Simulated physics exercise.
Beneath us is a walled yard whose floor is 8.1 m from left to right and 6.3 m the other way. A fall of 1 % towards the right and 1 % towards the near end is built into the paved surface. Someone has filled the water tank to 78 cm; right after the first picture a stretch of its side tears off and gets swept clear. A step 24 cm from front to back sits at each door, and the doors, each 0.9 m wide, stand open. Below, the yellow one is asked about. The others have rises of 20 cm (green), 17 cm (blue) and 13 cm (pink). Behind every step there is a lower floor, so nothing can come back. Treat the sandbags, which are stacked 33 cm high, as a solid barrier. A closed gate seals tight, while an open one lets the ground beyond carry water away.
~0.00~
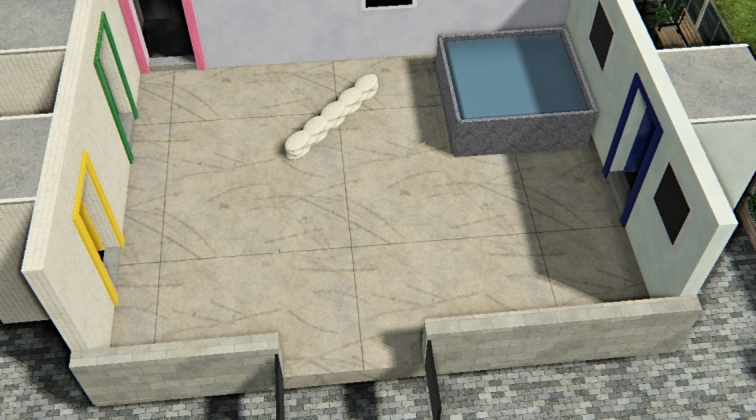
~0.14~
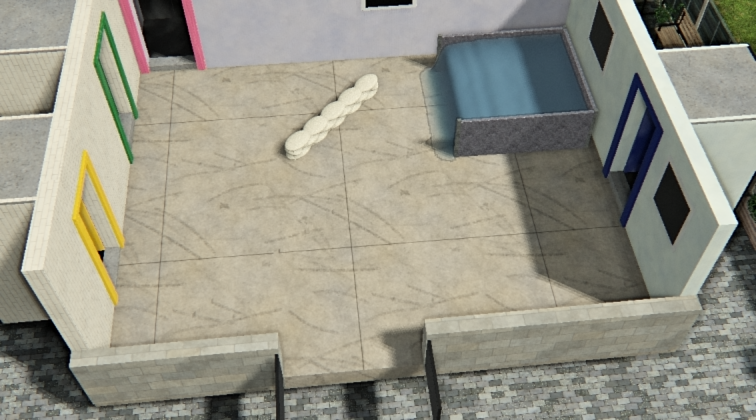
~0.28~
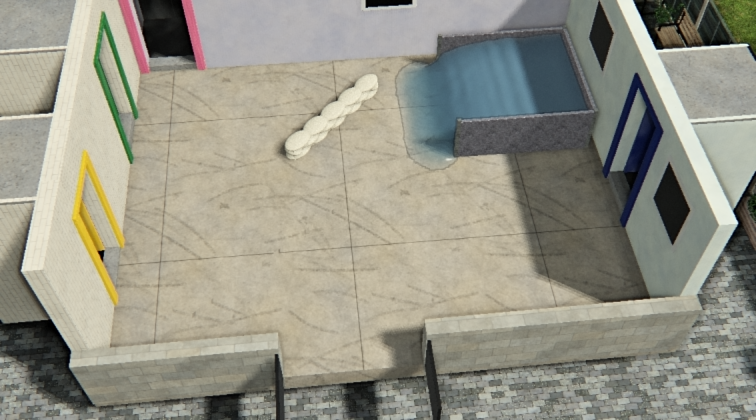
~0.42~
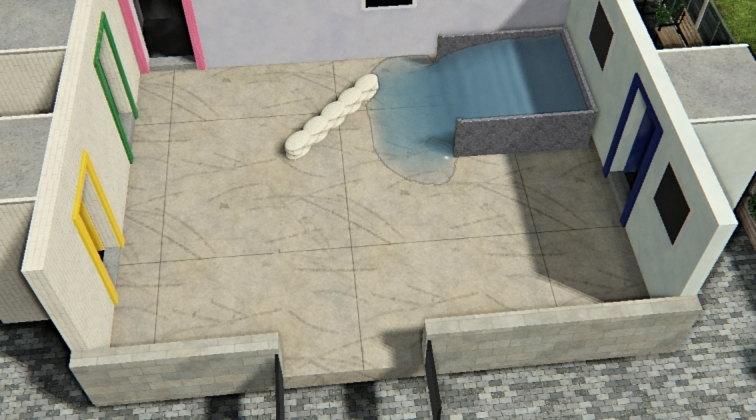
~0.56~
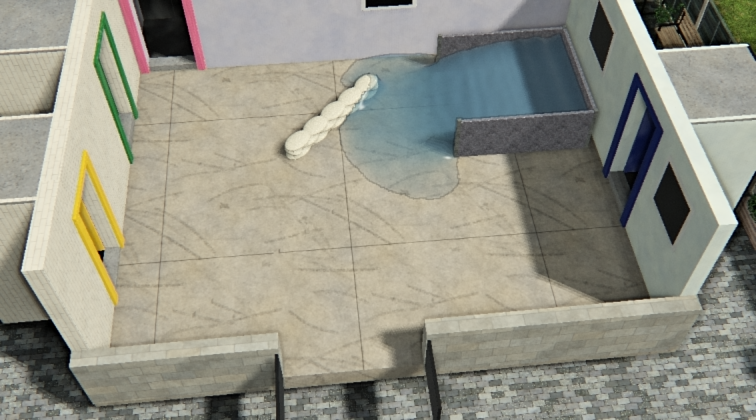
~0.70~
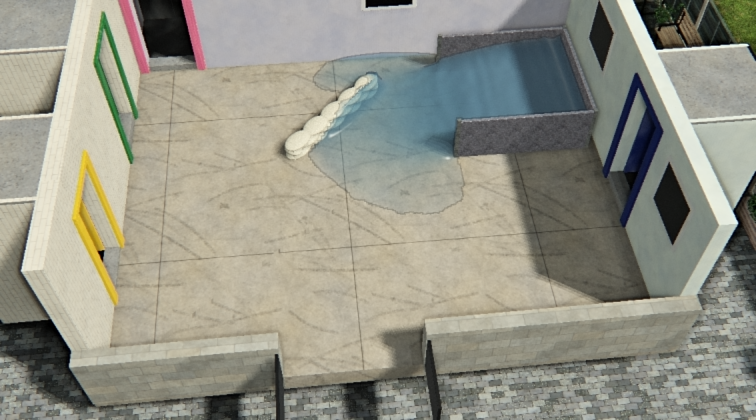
Walled yard with coloured doorways, water pouring from the open left side of a tank, spreading across paving and around pale sandbags.
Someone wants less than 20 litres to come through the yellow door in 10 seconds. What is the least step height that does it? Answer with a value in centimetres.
It needs to be around 17 cm high.
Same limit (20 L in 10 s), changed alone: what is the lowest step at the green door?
Green would need about 10.5 cm on its own.
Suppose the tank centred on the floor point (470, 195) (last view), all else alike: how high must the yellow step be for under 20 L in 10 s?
With that change, some 28 centimetres.
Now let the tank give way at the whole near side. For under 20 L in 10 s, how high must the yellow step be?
About 12.0 cm.
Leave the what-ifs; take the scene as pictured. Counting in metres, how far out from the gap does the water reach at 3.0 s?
Around 7.4 m from the gap.
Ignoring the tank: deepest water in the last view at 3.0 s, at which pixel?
(122, 364).
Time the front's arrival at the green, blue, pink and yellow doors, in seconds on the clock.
The green door gets it at 2.4 s, the blue door at 5.5 s, the pink door at 1.6 s and the yellow door at 2.0 s.
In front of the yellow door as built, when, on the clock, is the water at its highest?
5.0 s.
After 1.4 s water covers 30 % of the floor, deepest (46 cm) near (374, 97); it has not reached the yellow door.
After 3.0 s water covers 65 % of the floor, deepest (42 cm) near (122, 364); 13 cm at the yellow door, 32 litres in over its 5 cm step.
After 10.0 s water covers 90 % of the floor, deepest (18 cm) near (639, 330); 4 cm at the yellow door, 266 litres in over its 5 cm step.
At the yellow door as built, the water arrived by 2.0 s and peaked near 21 cm at 5.0 s.
Run again over the same 10 s with other heights there, 33 litres in over 15 cm, 5 litres over 20.5 cm. The limit of 20 litres is kept from about 17 cm up.
